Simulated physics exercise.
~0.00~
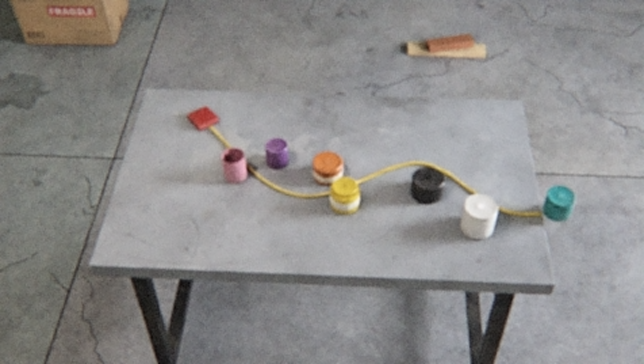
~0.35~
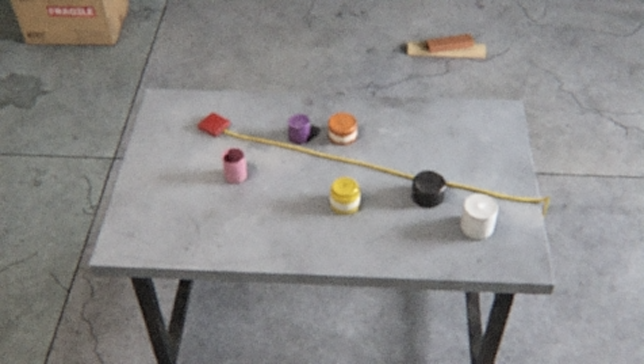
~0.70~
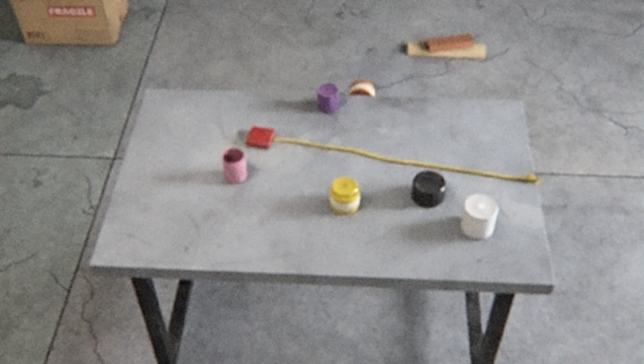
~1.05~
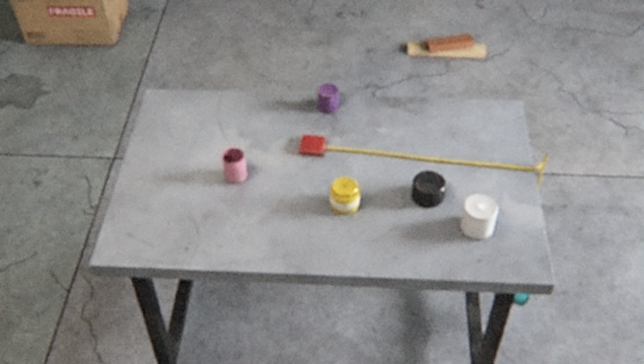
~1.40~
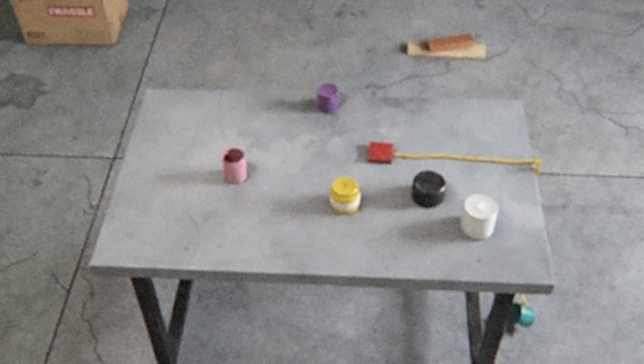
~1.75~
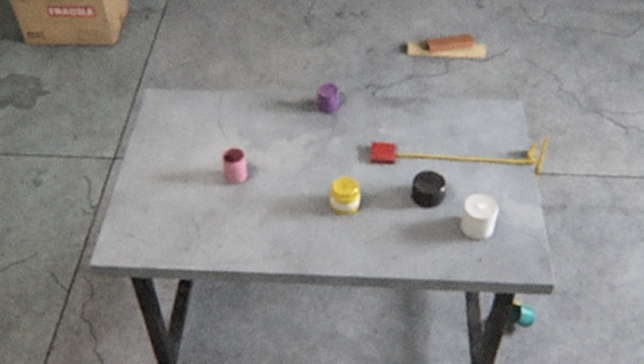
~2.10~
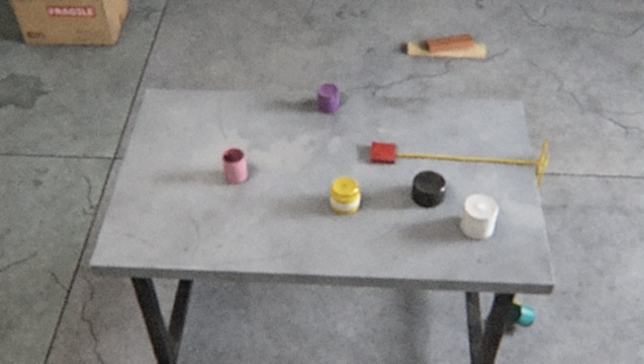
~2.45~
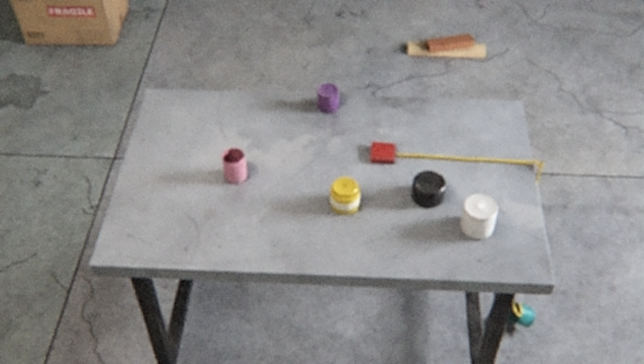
A teal speaker tips off the right edge of a grey workbench, seen from above at a fixed angle on a cracked concrete floor, trailing a thin yellow cable tied to a red phone at the left. Between them stand pink, purple, orange, yellow, black and white containers. As the speaker drops, the cable snaps straight and sweeps the purple tub and orange tin toward the back. The tin tips over the far edge, while the purple tub stops near it. The phone slides right and halts behind the black tub, with the speaker low beneath the right end.
